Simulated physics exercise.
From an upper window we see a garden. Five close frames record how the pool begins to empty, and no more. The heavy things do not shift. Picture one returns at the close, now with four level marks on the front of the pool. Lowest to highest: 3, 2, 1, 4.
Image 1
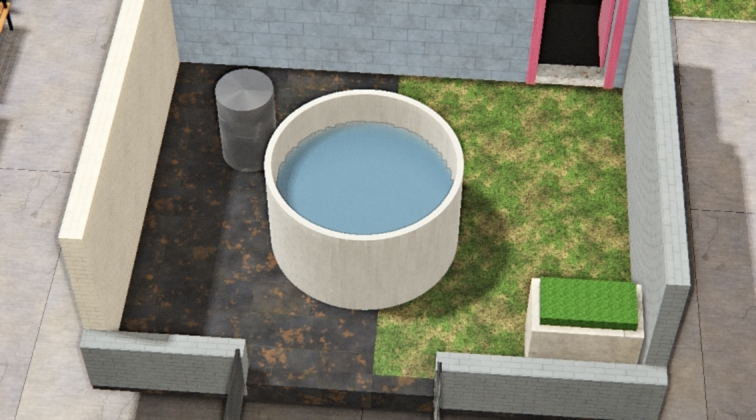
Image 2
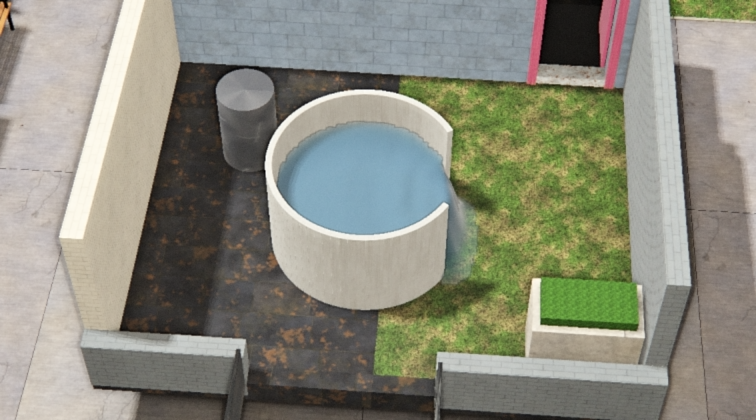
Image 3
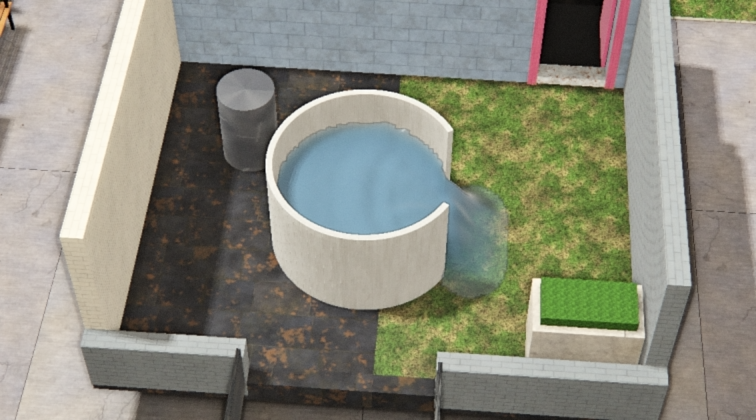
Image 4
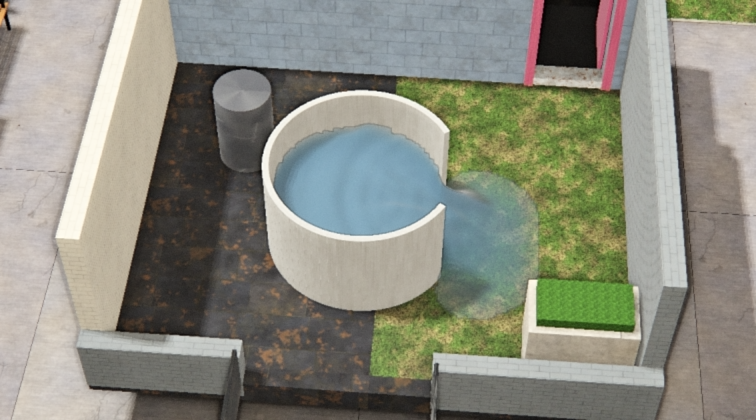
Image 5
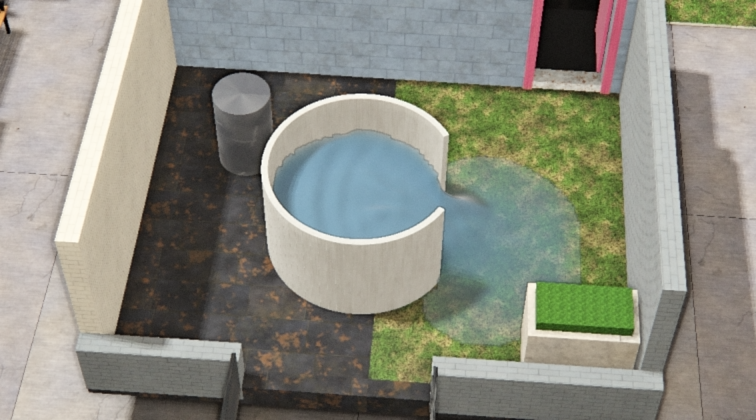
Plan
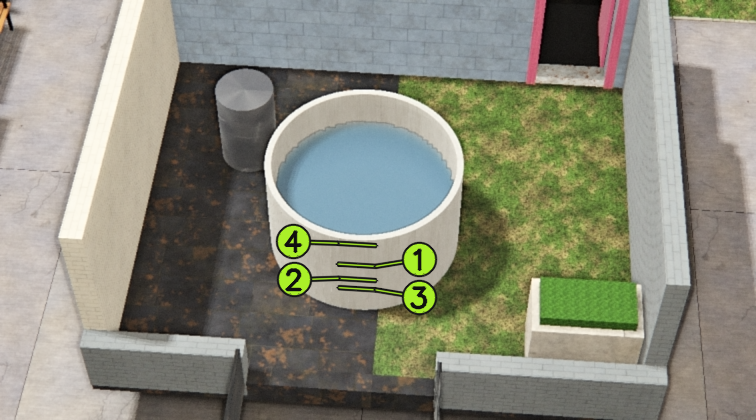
We see a walled garden from above, with a round pool of still water; then a section of the pool's right side is gone, and water pours through the gap and spreads in a widening sheet across the grass.
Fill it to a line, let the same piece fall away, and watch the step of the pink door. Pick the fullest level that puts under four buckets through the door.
That is mark 3.
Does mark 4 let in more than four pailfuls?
Yes, it does.
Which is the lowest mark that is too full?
Here it is mark 2.
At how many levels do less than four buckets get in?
One.
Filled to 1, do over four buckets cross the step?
Yes, that goes wrong.
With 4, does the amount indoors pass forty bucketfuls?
Yes, it does.
On the marked copy, 1 at (356, 265); 2 at (357, 279); 3 at (357, 288); 4 at (356, 244); from the bottom up 3, 2, 1, 4.
For mark 1, dozens of bucketfuls pour in.
For mark 2, about 8 bucketfuls get in.
For mark 3, a splash gets over, under a bucket.
For mark 4, dozens of bucketfuls pour in.
